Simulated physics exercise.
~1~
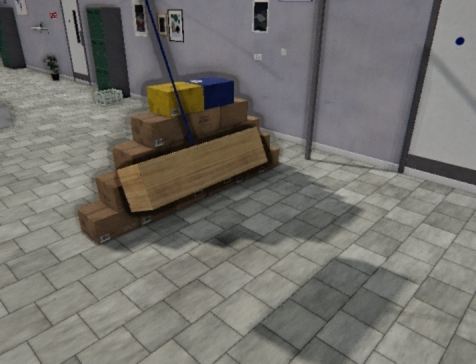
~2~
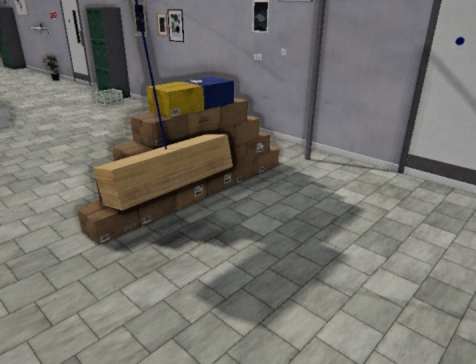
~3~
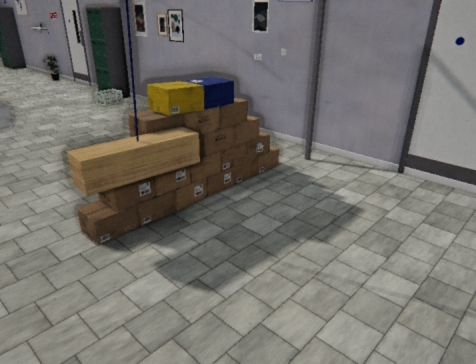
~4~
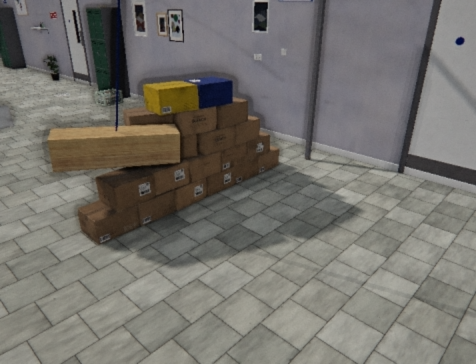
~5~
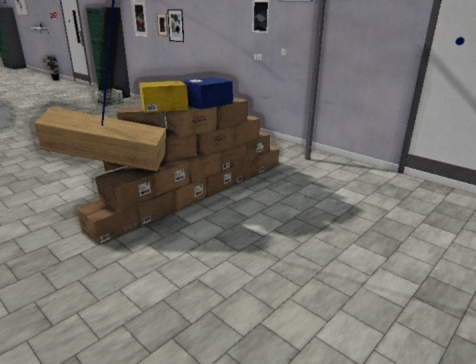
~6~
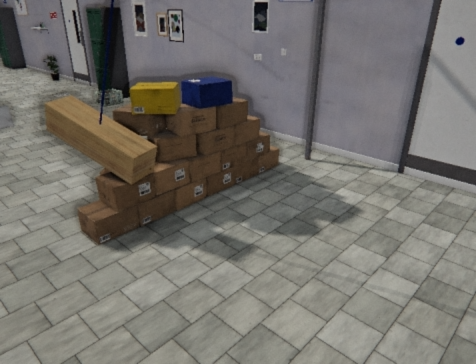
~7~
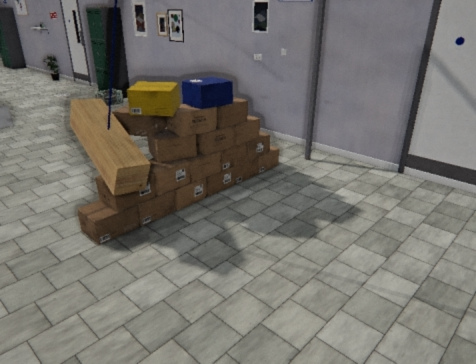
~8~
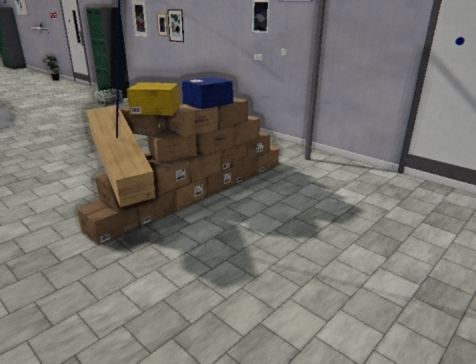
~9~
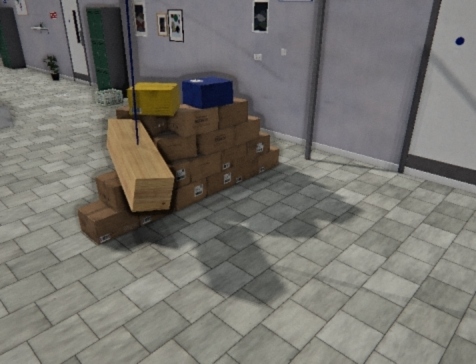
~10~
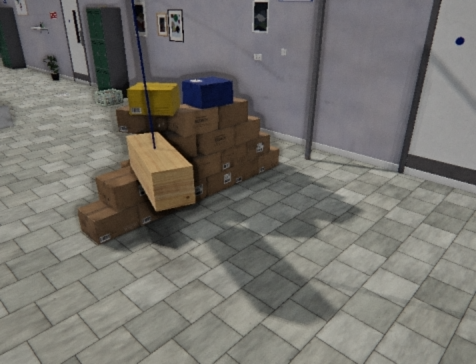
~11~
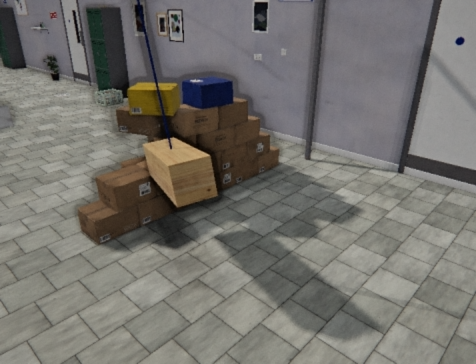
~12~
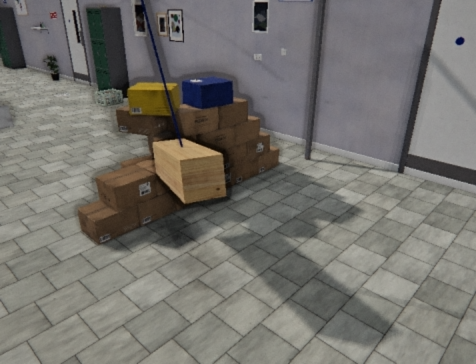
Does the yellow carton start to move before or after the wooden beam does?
The yellow carton starts to move after the wooden beam, which is already swinging left while the carton still sits in its place.
A hanging beam swings left across stacked cartons, shifts some, and swings back, leaving most standing.
